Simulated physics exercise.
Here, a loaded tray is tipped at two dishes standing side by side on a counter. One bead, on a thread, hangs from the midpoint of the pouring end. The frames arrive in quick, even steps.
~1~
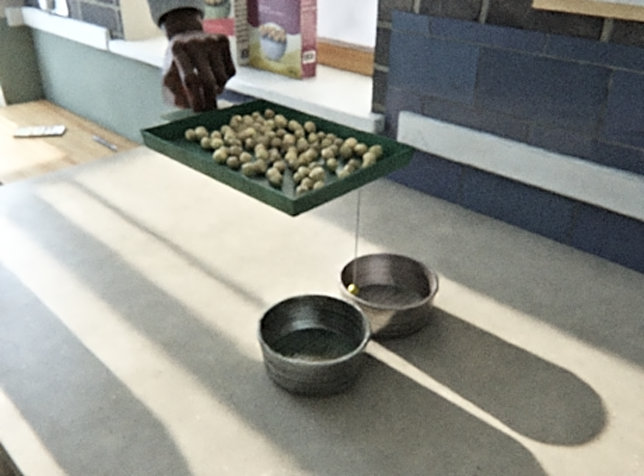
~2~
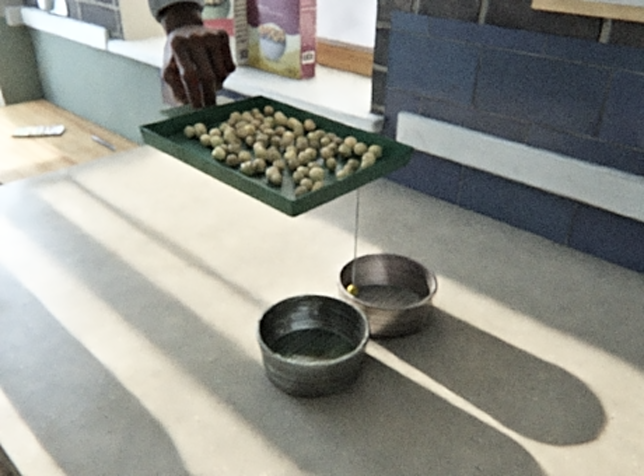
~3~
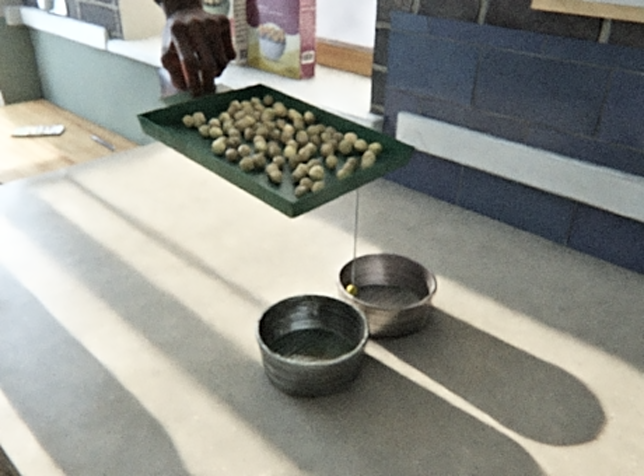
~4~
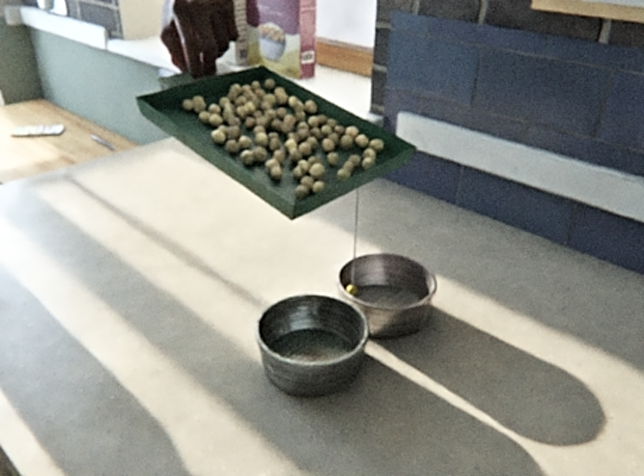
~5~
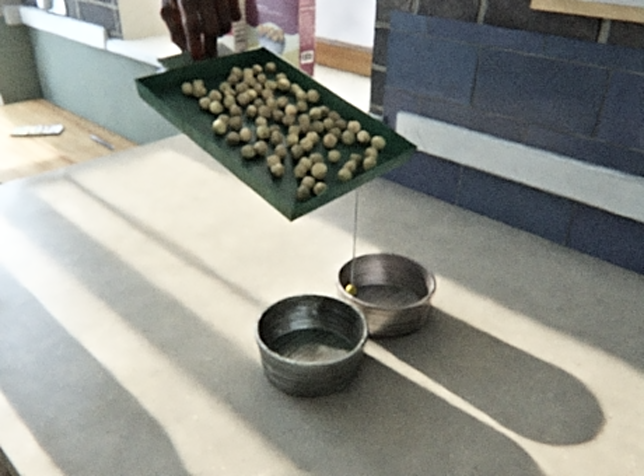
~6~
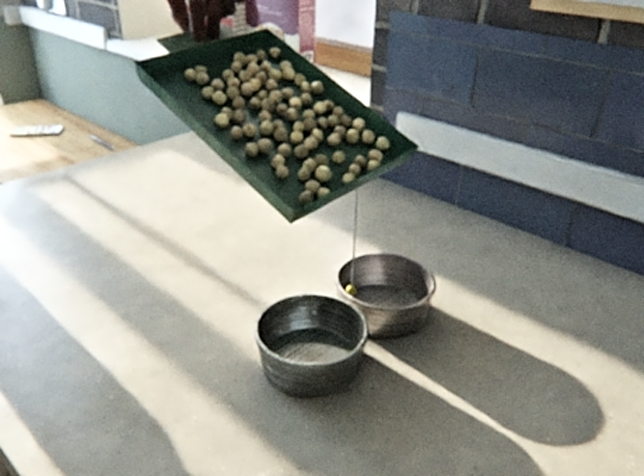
On a sunlit counter, a hand raising the back of a green tray, round nuts shifting forward above two empty dishes.
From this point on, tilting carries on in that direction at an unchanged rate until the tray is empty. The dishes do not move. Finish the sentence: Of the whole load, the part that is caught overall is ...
... less than half of it.
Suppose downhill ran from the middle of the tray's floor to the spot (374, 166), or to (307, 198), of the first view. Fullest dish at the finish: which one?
Number one favours the right of the two; number two favours the left of the two.
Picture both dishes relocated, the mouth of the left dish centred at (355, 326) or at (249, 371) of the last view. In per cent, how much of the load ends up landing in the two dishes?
The first try gives 60 per cent, the second 30 per cent.
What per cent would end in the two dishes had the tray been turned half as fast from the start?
Roughly 20 percent.
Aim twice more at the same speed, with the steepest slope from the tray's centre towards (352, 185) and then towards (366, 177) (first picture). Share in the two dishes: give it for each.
The first try gives close to 20 percent; the next gives 40 percent.
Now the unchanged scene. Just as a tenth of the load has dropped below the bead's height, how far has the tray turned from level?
Approx. reading: About 100°.
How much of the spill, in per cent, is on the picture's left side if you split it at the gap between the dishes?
Near 10 in a hundred.
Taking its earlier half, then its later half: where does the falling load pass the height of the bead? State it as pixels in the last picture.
Early-half point (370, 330); late-half point (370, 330).
Soon after the last picture, tray tipped steeply; nearly all on the tray; a stray few in the air.
A little later, tray tipped past a quarter turn; most on the tray; a stray few in the left dish; a small part outside both; a stray few in the air.
Later still, tray tipped past a quarter turn; about a quarter in the left dish; a stray few in the right dish; most outside both; a stray few in the air.
At rest, tray tipped past a quarter turn; about a quarter in the left dish; a stray few in the right dish; most outside both.
